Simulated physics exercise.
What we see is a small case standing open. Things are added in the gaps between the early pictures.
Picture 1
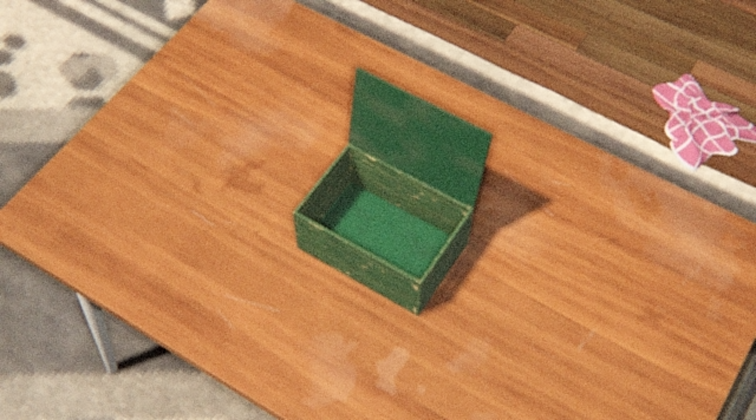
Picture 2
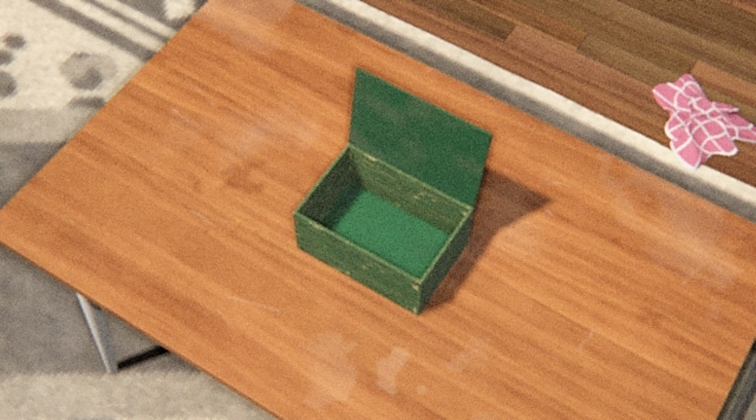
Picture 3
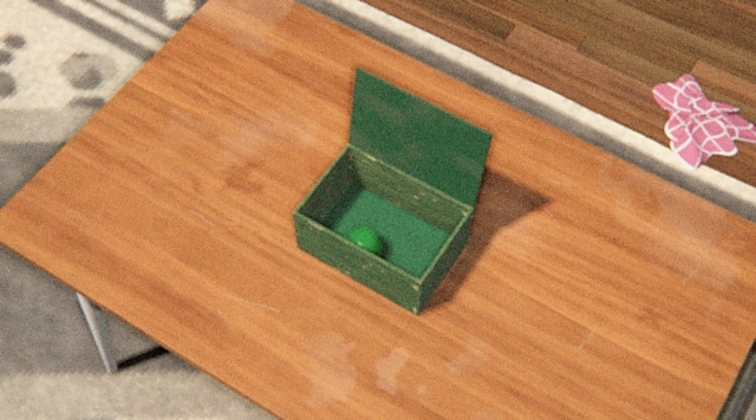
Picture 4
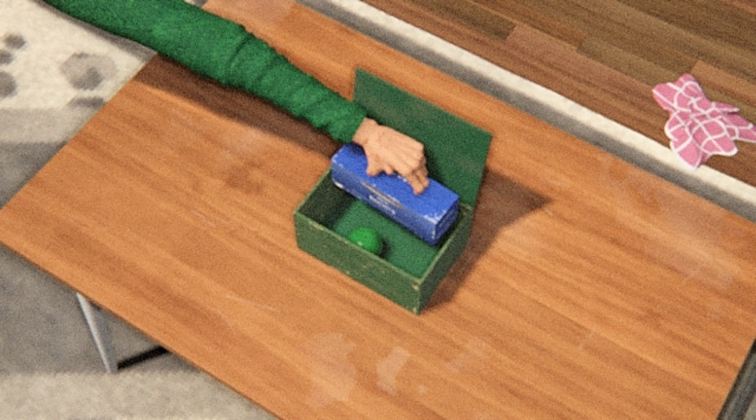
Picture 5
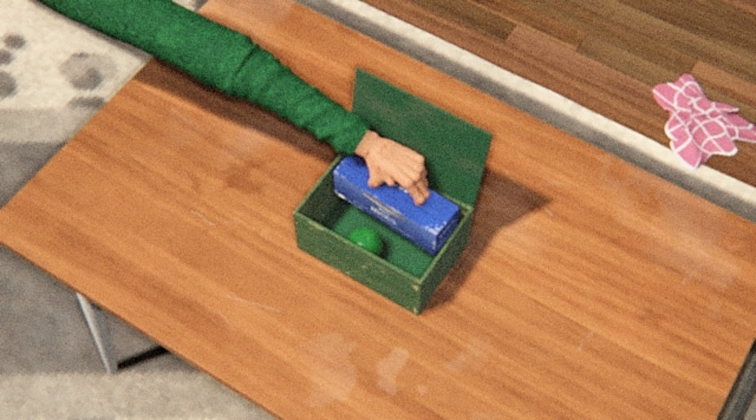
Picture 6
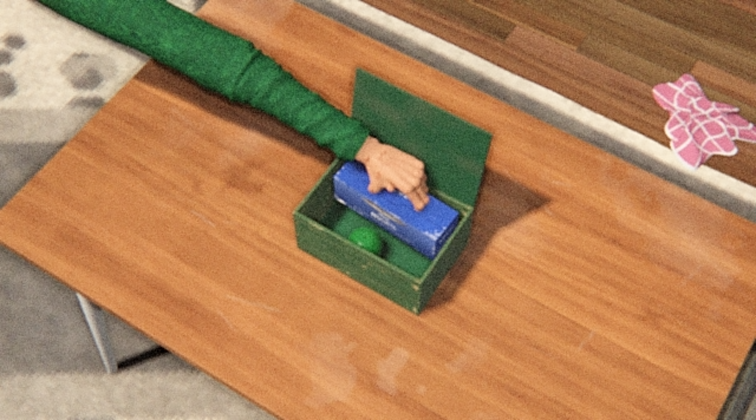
A hand lowers a blue carton slightly into an open green case containing a ball.
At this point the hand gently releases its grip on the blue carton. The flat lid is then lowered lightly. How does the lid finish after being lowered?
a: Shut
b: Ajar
a, shut.
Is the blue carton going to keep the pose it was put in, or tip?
Looking at the last picture, the blue carton is left as set.
Then, 0.80 s past the last view, lid starting down; blue carton displaced a little near (398, 221).
Then, 1.60 s past the last view, lid 56° above the rim; blue carton displaced a little near (398, 221).
Then, 1.90 s past the last view, lid 21° above the rim; blue carton displaced a little near (398, 221).
Finally, lid shut; moved from the start, blue carton; green apple still in place. Final places as the last picture's camera would see them, blue carton near (398, 221).
